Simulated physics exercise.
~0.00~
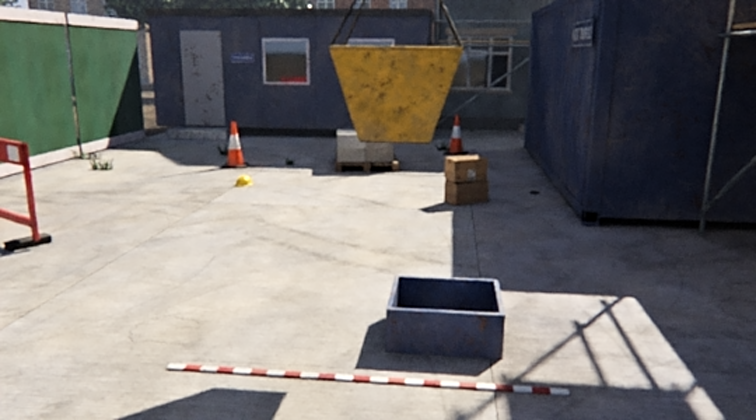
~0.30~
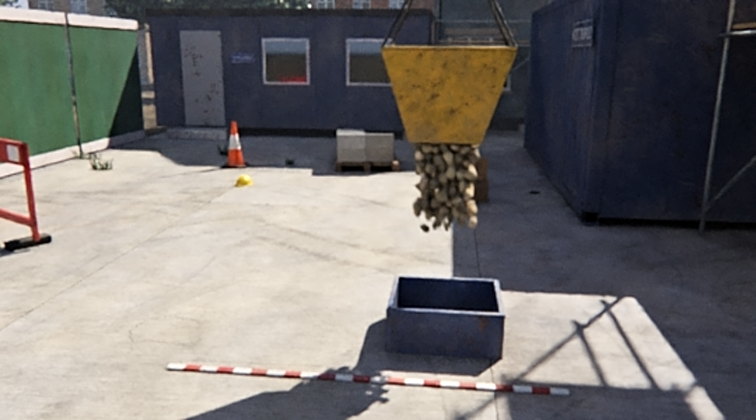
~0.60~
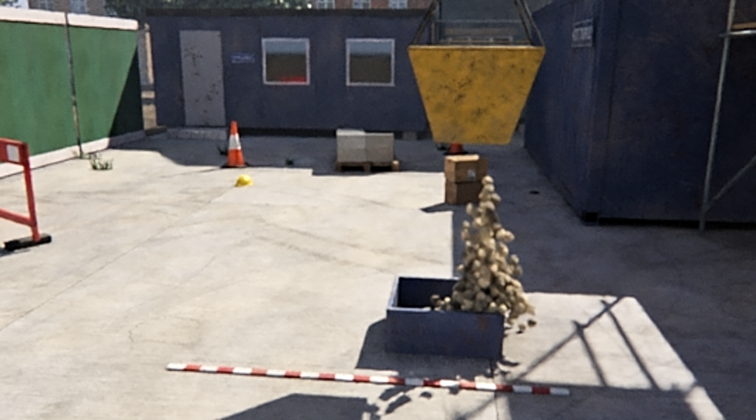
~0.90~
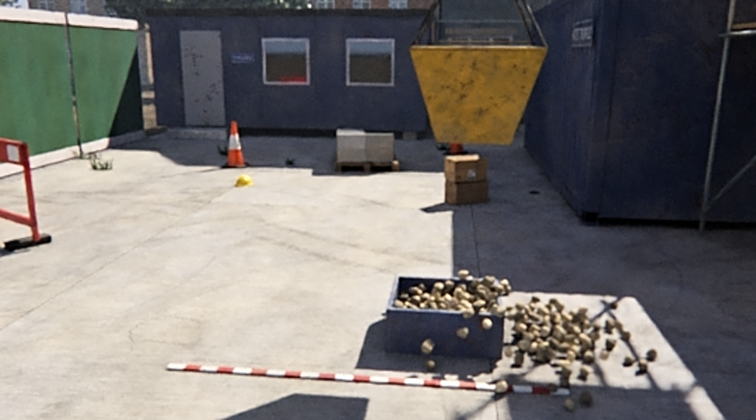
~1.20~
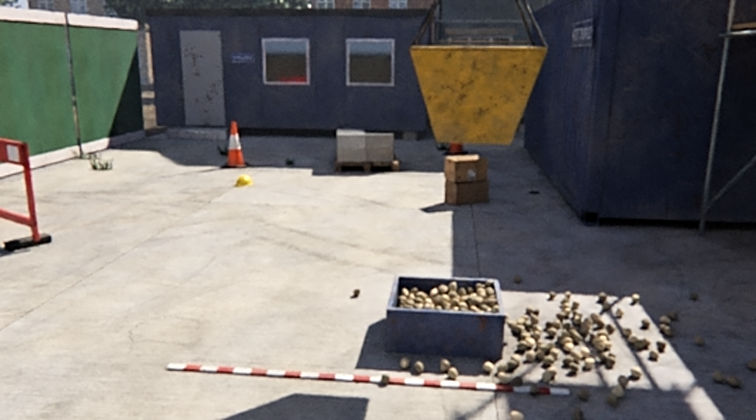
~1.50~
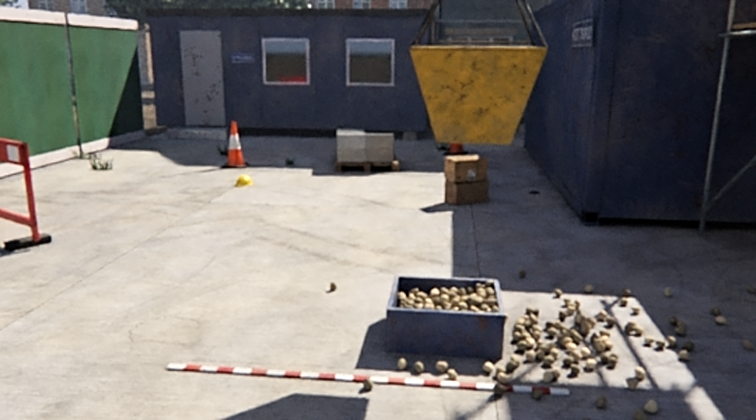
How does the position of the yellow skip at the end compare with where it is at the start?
At the start the skip hangs in front of the pale blocks on the pallet, and by the end it hangs farther right, above the stacked brown boxes, at about the same height.
